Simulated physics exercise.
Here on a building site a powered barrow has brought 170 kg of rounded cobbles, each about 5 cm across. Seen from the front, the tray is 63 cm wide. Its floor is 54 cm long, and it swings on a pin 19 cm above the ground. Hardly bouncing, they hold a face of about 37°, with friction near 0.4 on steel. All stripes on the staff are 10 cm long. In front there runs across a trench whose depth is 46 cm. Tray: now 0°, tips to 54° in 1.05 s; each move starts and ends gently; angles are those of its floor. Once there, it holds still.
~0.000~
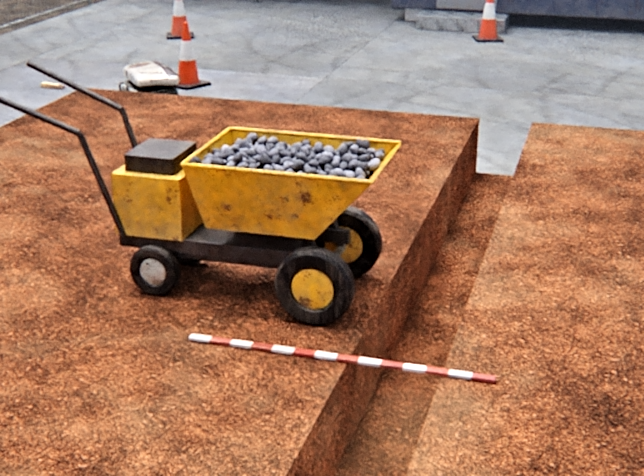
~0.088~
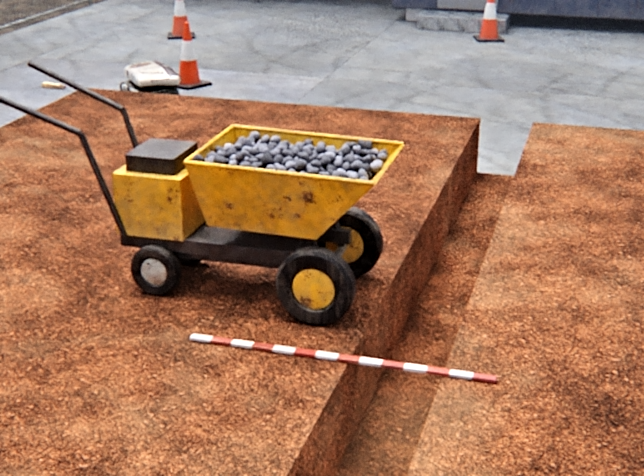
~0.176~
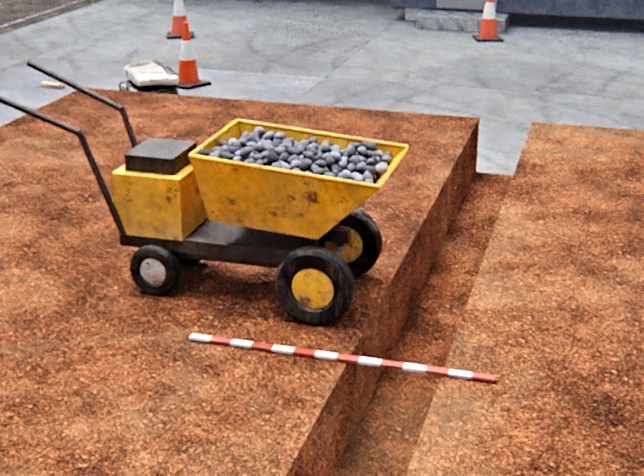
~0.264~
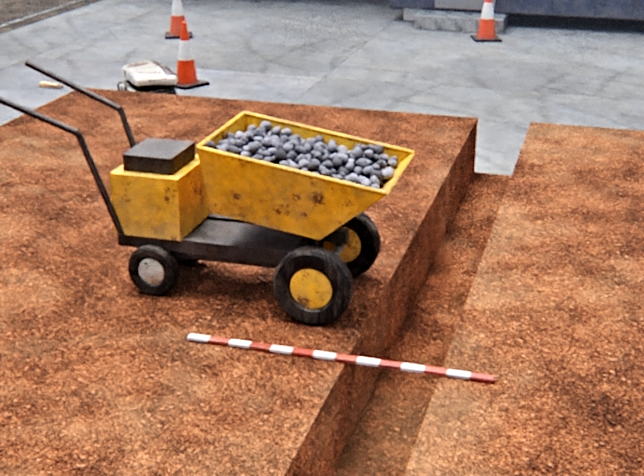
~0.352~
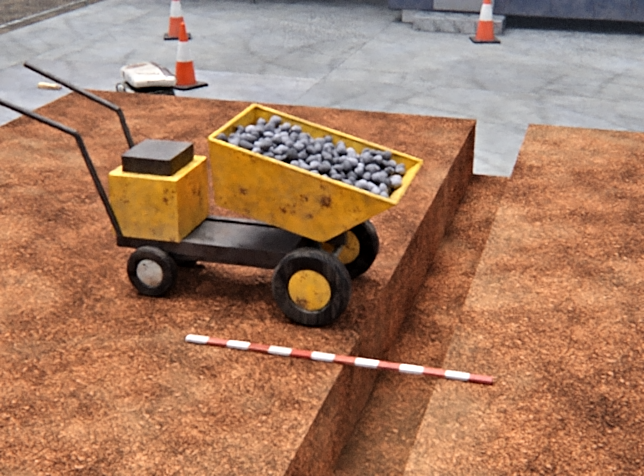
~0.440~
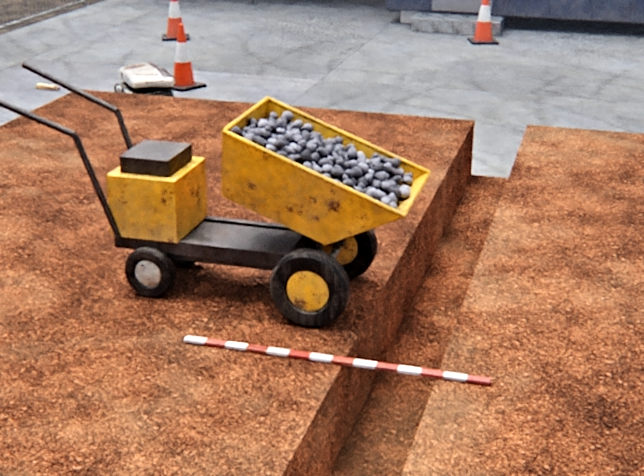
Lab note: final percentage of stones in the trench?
Approx. 20 %.
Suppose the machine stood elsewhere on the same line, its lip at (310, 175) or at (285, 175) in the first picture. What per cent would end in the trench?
I'd say some 55 per cent and some 60 per cent.
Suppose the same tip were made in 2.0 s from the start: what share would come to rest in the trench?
That works out at about 25 in a hundred.
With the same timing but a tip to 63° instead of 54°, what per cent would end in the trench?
It would be near 35 per cent.
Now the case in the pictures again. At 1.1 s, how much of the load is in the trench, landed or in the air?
Approx. 0 % of the load.
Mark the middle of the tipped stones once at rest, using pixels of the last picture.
Centre estimate: Around (486, 318).
After 0.8 s the floor is at 46°; 100 % in the tray; the foremost stones are at (432, 239).
After 1.1 s the floor is at 54°; 91 % in the tray, 1 % in the trench, 8 % past the trench; the foremost stones are at (489, 309).
After 1.5 s the floor is at 54°; 67 % in the tray, 3 % in the trench, 30 % past the trench; the foremost stones are at (578, 334).
After 3.5 s the floor is at 54°; 41 % in the tray, 20 % in the trench, 39 % past the trench; the foremost stones are past the picture's edge.
